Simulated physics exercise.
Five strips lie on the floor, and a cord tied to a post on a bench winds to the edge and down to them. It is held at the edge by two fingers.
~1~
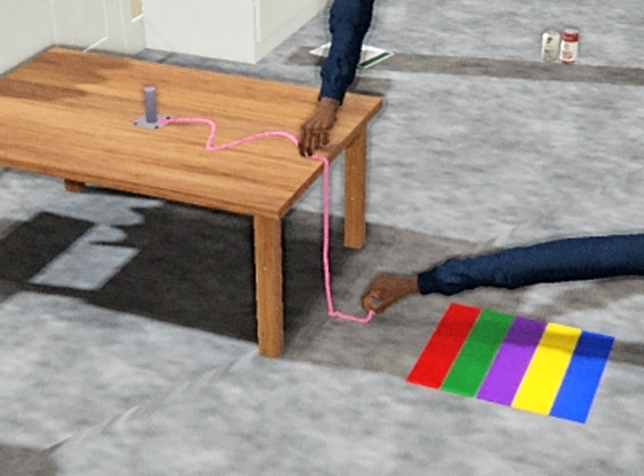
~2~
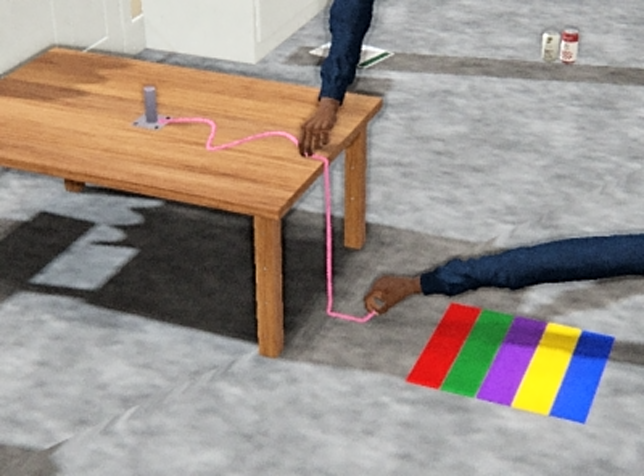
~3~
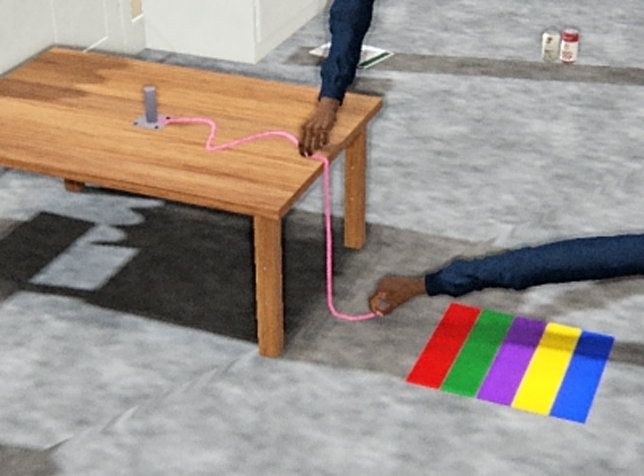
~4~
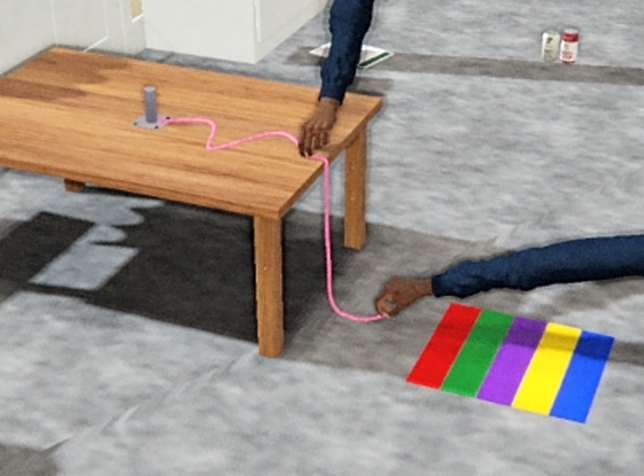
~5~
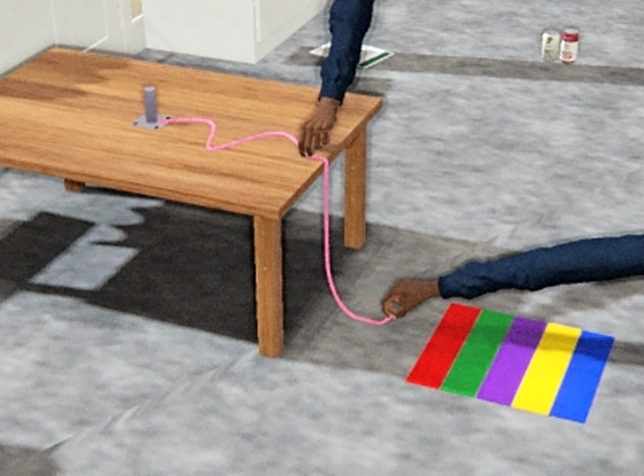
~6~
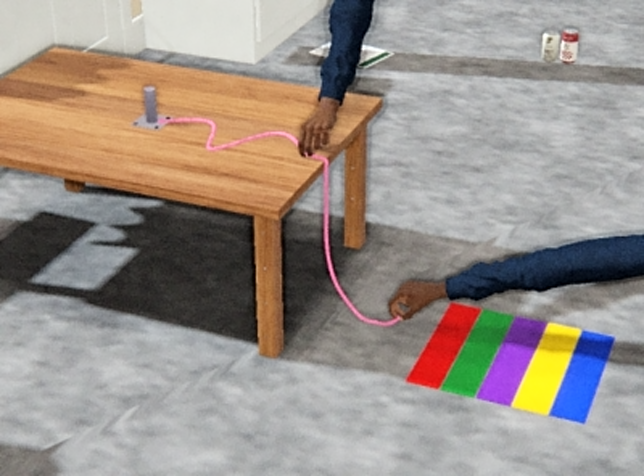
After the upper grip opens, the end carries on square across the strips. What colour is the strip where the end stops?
It is blue.
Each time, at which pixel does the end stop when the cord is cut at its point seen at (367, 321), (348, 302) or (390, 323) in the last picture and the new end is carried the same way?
Approximate pixels, cut by cut: (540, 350); (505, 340); (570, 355).
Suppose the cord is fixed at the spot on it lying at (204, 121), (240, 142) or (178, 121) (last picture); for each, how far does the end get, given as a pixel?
It would sit near (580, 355) the first time, (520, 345) the second and (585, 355) the third.
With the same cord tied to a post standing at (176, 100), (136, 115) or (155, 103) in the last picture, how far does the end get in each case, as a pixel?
Roughly (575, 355), then (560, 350), then (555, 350).
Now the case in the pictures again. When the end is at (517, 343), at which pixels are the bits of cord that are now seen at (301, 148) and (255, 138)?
One lands at (339, 206), the other at (307, 155).
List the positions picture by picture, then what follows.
In the first frame, end (371, 311); red (431, 370); green (465, 378); purple (500, 386); yellow (536, 394); blue (573, 403).
In the second frame, end (374, 312); cord through (195, 120) (209, 147) (276, 134) (321, 159) (329, 230) (330, 297).
In the third frame, end (378, 313).
In the fourth frame, end (385, 314); cord through (195, 120) (209, 147) (276, 134) (321, 159) (327, 230) (331, 297).
In the fifth frame, end (392, 316).
In the sixth frame, end (399, 317); cord through (195, 120) (209, 147) (276, 134) (321, 159) (326, 229) (344, 298).
Early on, end near (517, 343); over purple.
Midway, end near (562, 353); over yellow.
At the end of the slack, end near (589, 359); over blue. It gets as far as the blue strip.
